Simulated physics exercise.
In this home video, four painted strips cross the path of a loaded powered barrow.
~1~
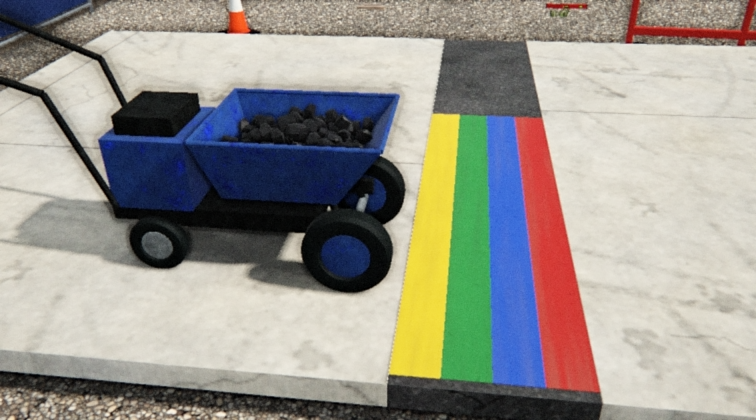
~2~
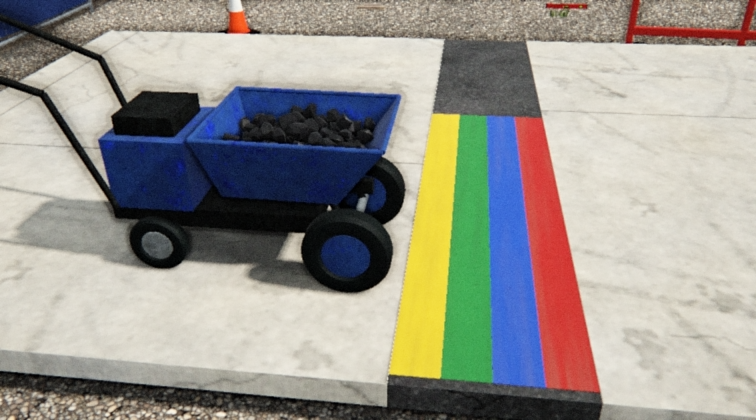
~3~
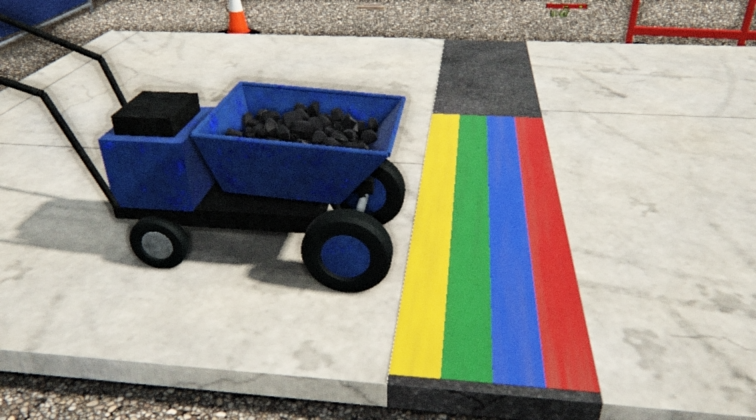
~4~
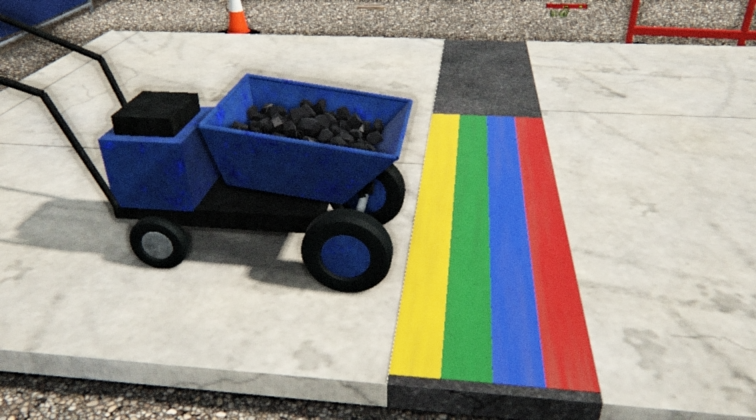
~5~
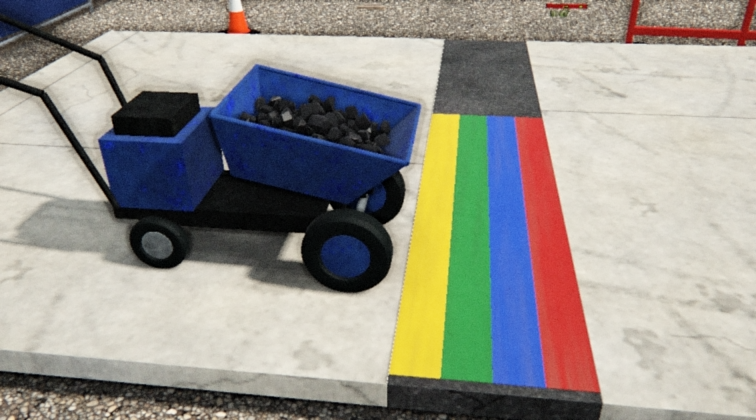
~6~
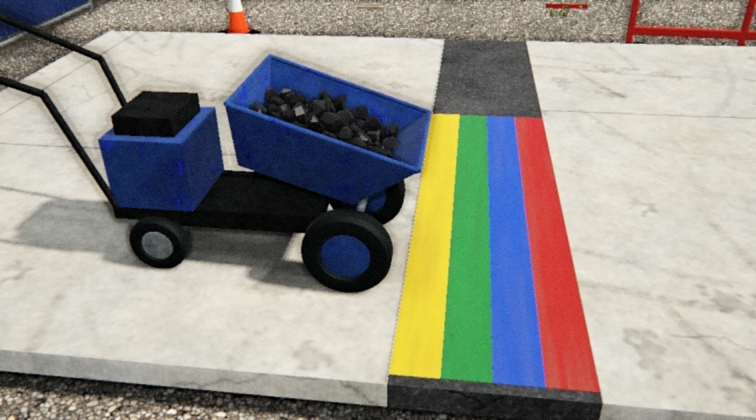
On a pale paved path, a blue barrow's skip of coal tilts toward painted strips.
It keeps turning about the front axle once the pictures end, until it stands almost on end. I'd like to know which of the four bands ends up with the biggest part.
The biggest part ends up on the blue band.
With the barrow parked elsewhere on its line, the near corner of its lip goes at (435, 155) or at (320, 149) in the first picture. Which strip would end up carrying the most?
Going by the pictures, the first try gives that red strip and the second gives that green strip.
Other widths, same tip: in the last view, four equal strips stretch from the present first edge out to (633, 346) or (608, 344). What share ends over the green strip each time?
Near 30 and 20 in a hundred.
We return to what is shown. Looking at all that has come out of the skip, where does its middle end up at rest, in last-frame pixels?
About (513, 262).
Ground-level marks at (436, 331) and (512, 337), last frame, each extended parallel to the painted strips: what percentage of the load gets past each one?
That's 70 per cent for the first and 40 per cent for the second.
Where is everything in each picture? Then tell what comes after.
Lip of the skip (381, 152), level; top of the load (298, 136), lumps of coal; yellow strip (421, 324); green strip (468, 328); blue strip (516, 332); red strip (564, 336), in the first frame.
Lip of the skip (382, 153), level; top of the load (300, 135), in the second frame.
Lip of the skip (388, 155), tipped barely; top of the load (296, 134), in the third frame.
Lip of the skip (396, 158), tipped a little; top of the load (294, 135), in the fourth frame.
Lip of the skip (407, 164), tipped a little; top of the load (286, 118), in the fifth frame.
Lip of the skip (418, 171), tipped clearly; top of the load (298, 113); yellow strip (421, 324); green strip (468, 328); blue strip (516, 332); red strip (564, 336), in the sixth frame.
Just after the last frame, skip tipped steeply; every one in the skip.
A moment on, skip tipped right over; the larger part in the skip; about a tenth over the green strip; about a tenth over the blue strip; just a few over the red strip.
Further on, skip tipped right over; roughly a quarter in the skip; about a tenth over the green strip; roughly a third over the blue strip; about a tenth over the red strip; about a tenth off the paint.
When it is over, skip tipped right over; roughly a quarter in the skip; not one over the yellow strip; roughly a quarter over the green strip; roughly a third over the blue strip; about a tenth over the red strip; about a tenth off the paint.
